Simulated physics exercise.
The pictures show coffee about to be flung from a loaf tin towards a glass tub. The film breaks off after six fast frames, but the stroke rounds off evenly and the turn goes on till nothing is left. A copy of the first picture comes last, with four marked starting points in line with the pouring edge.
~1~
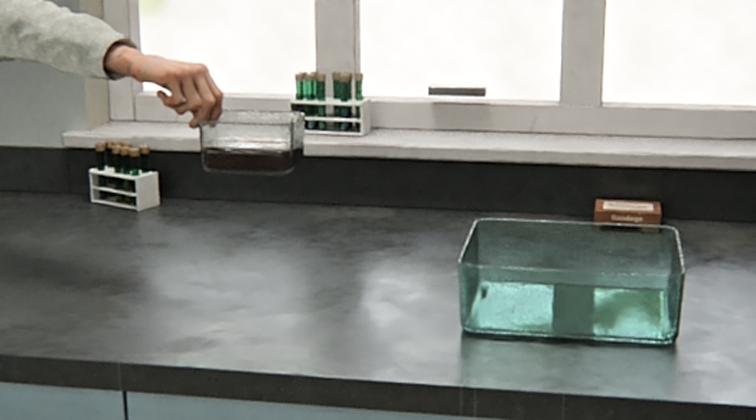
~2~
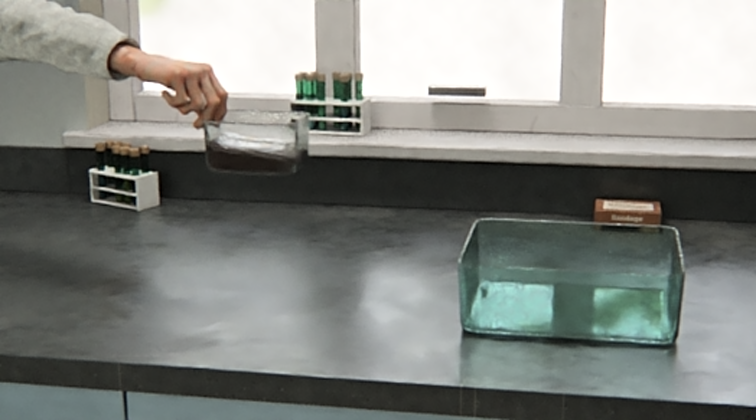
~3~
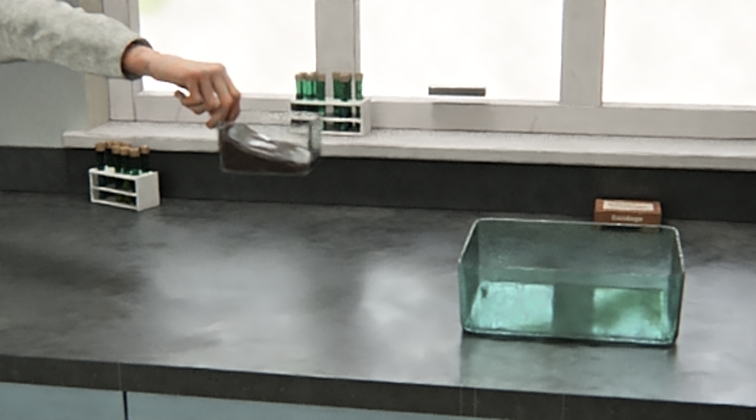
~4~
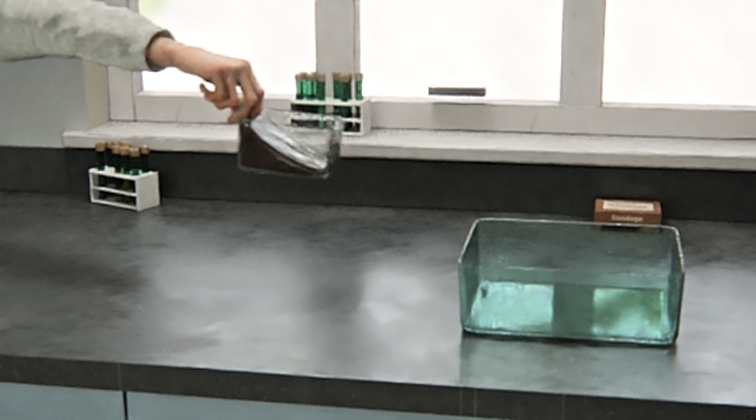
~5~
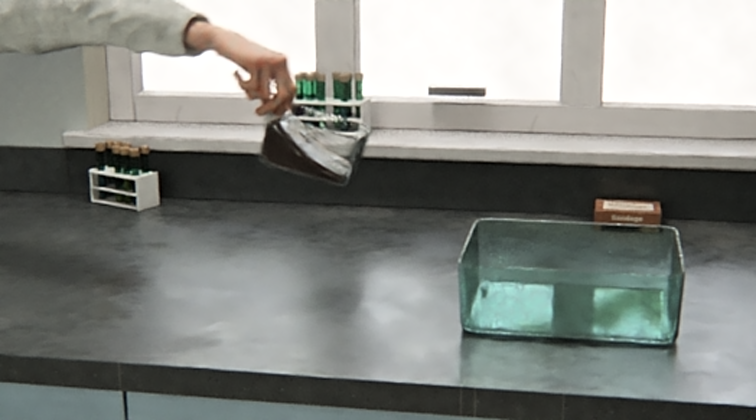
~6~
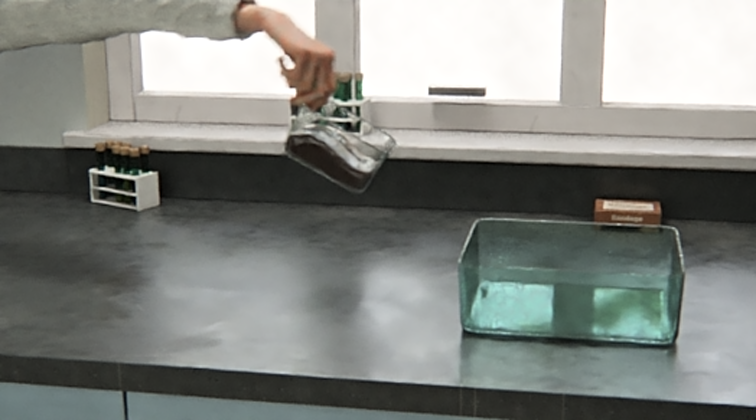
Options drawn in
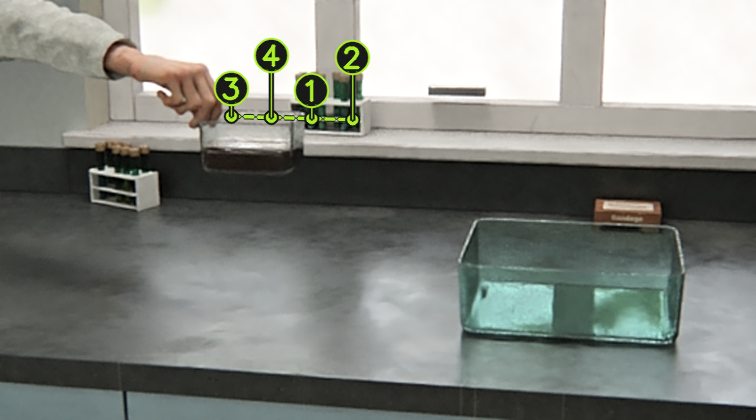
On a dark countertop beneath a window, a hand holds a small clear glass container of dark liquid at the left, with a larger greenish glass tub standing to the right. The hand carries the container rightward, slowly at first, then tilts it down toward the right as the liquid slants inside.
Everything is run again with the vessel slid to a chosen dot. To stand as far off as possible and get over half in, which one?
Dot 4 just does it.
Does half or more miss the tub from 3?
Yes, that goes wrong.
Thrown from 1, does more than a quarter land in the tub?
Yes.
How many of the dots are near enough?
Three of them.
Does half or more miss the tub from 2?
No, not at all.
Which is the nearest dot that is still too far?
That is dot 3.
In lime, 1 at (311, 118); 2 at (352, 119); 3 at (231, 116); 4 at (271, 117).
Choosing 1, about 79 % lands in the tub, 12 % falls short and 9 % goes beside or beyond.
Choosing 2, about 94 % lands in the tub, 4 % falls short.
Choosing 3, about 33 % lands in the tub, 60 % falls short and 7 % goes beside or beyond.
Choosing 4, about 63 % lands in the tub, 29 % falls short and 8 % goes beside or beyond.
